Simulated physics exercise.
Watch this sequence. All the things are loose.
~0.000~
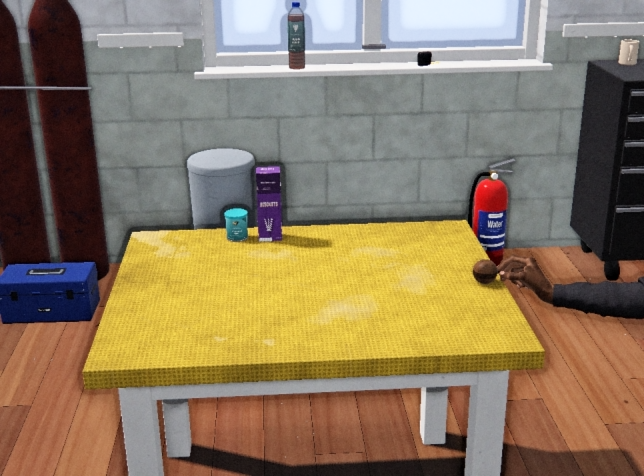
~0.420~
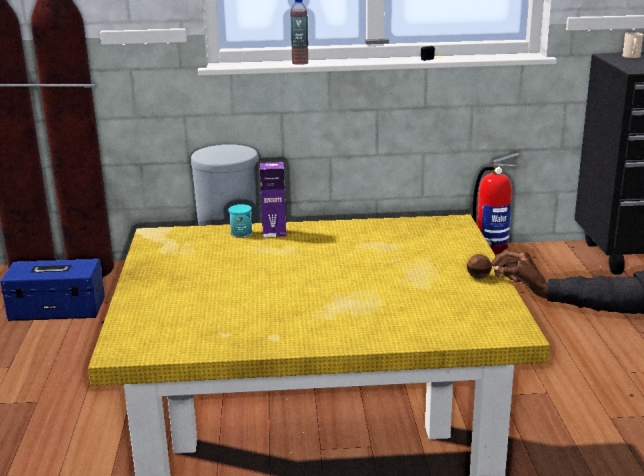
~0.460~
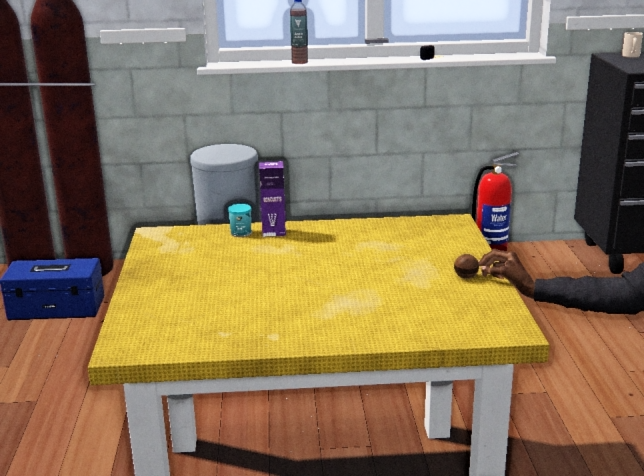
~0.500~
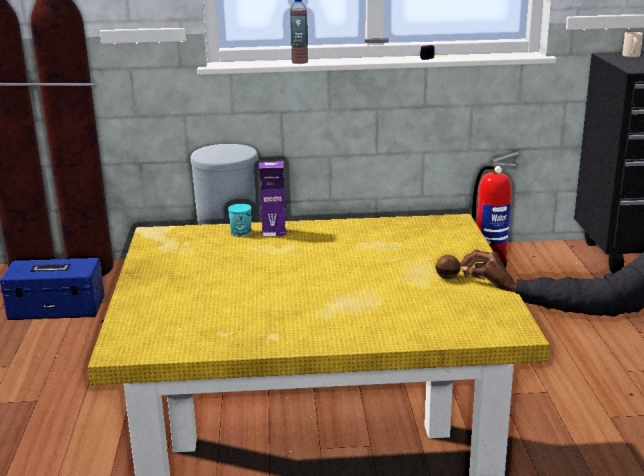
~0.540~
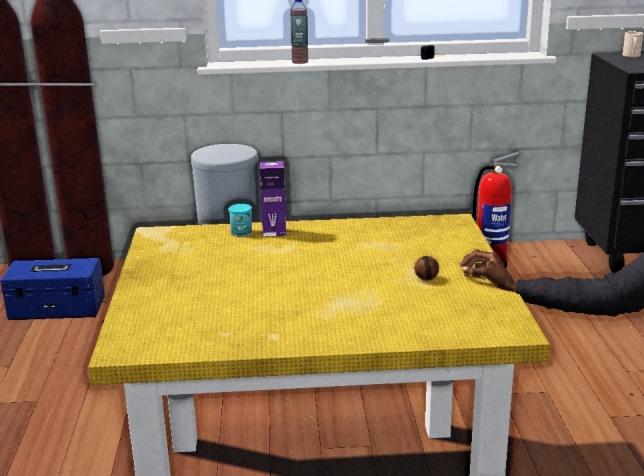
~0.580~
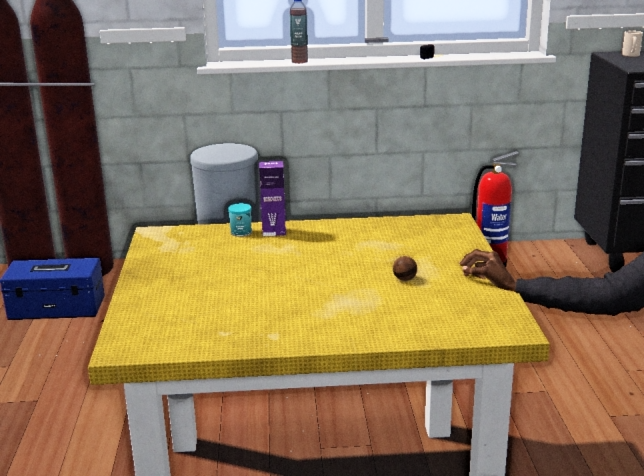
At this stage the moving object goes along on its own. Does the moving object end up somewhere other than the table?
Loses its perch.
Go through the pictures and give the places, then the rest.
In the first picture, under the hand; brown ball (485, 272).
In the second picture, under the hand; brown ball (479, 267).
In the third picture, under the hand; brown ball (467, 267).
In the fourth picture, brown ball (448, 267).
In the fifth picture, brown ball (427, 268) moved about its own width.
In the sixth picture, brown ball (405, 269) moved well along.
By 0.78 s, brown ball moved well along near (303, 273).
By 1.08 s, brown ball moved well along near (166, 280).
By 1.38 s, brown ball now off the table.
By 1.68 s, things are still on the move.
When it is over (1.8 s), off the table, brown ball.
